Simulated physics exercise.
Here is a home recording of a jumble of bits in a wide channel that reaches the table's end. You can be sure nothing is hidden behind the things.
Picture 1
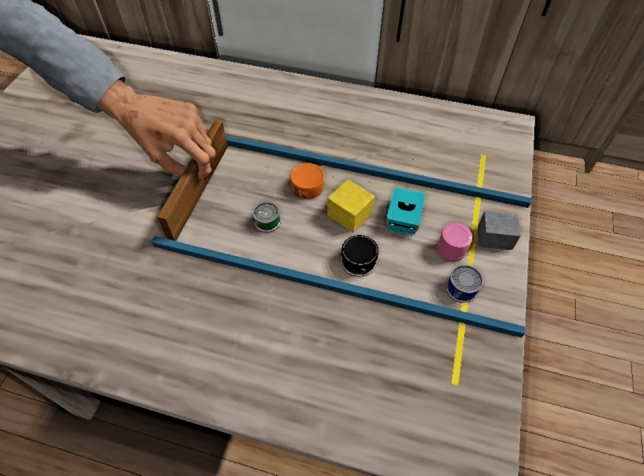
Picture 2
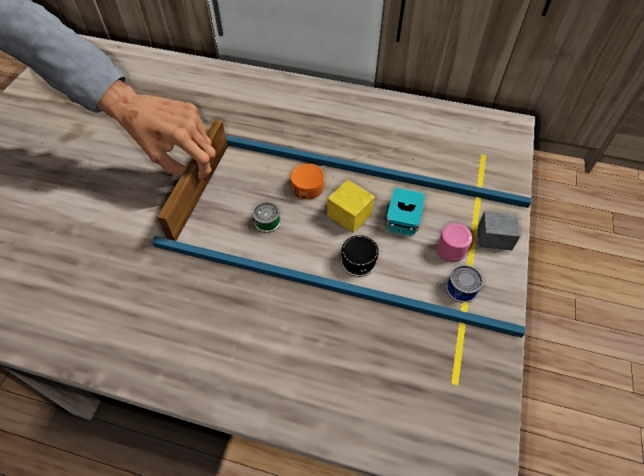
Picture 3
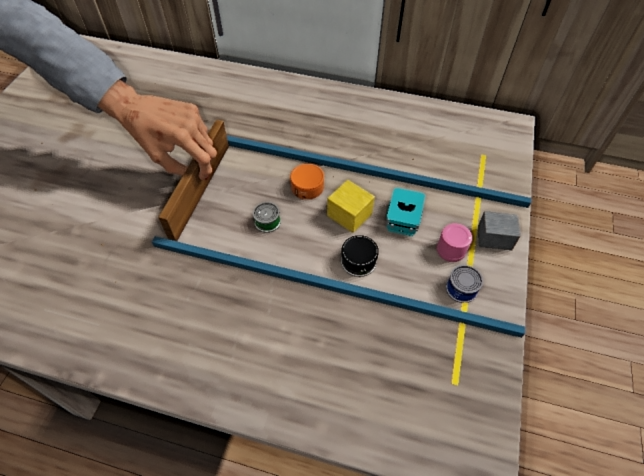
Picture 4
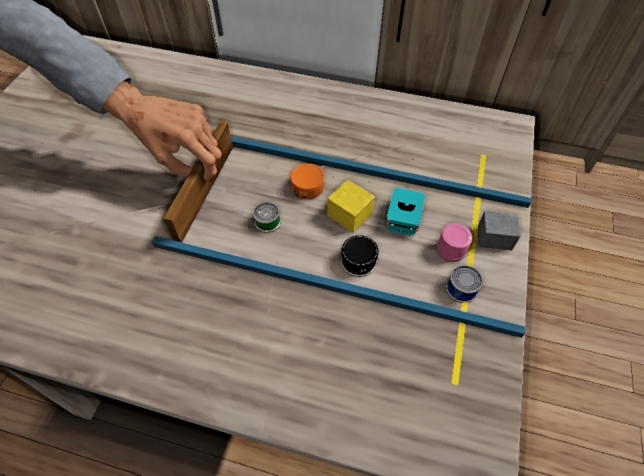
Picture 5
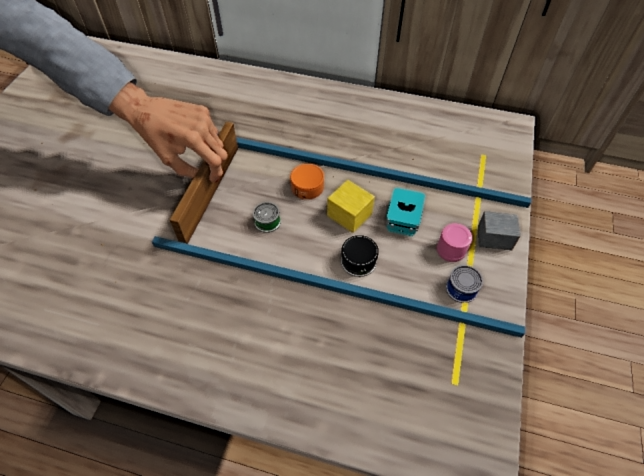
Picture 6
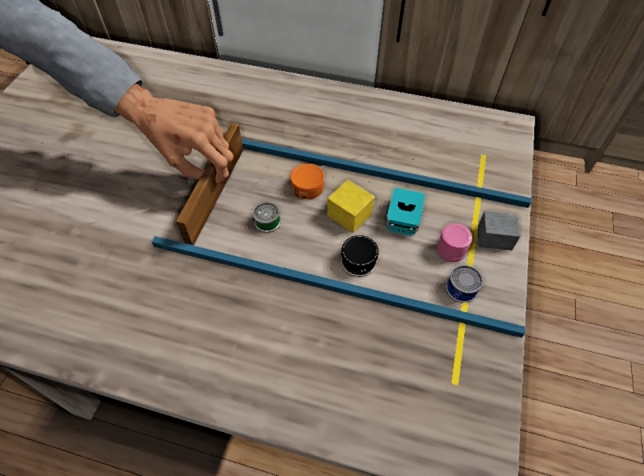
A hand held a wooden board upright between two blue rails on a table, then slid it slightly to the right, while the scattered tins, blocks and other small things ahead of it stayed still.
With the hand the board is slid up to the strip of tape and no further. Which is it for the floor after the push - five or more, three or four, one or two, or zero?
The count that falls off is a single one or a pair.
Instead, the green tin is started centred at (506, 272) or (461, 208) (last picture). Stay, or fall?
First spot, it is pushed off; second spot, it is safe.
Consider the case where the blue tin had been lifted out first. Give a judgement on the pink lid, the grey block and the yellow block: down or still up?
I'd say the pink lid stays up, the grey block does not stay, and the yellow block stays up.
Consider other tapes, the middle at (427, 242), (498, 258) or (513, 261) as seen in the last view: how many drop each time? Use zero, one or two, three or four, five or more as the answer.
In turn: None at all, either three or four, five or over.
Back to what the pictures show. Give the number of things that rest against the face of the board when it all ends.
The number is 4.
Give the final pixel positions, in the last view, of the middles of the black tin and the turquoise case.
In the last picture the first middle sits at (487, 296) and the other at (527, 225).
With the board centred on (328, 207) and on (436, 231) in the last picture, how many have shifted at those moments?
Tally: First 3; then 8.
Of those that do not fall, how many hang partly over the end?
The figure is 3.
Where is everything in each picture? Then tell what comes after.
In the first picture, grey block (499, 231); blue tin (464, 284); pink lid (454, 243); board (196, 178); tape (472, 252).
In the second picture, blue tin (464, 284); turquoise case (405, 212).
In the third picture, pink lid (454, 243); yellow block (350, 206).
In the fourth picture, grey block (498, 231); green tin (267, 217).
In the fifth picture, blue tin (464, 284); black tin (359, 256).
In the sixth picture, grey block (498, 231); blue tin (464, 284); pink lid (454, 243); board (213, 182); tape (472, 252).
Soon after, none off yet; grey block at rest near (498, 231); blue tin at rest near (464, 284); pink lid at rest near (454, 243).
In the end, the number that fall off is one or two; gone, grey block.
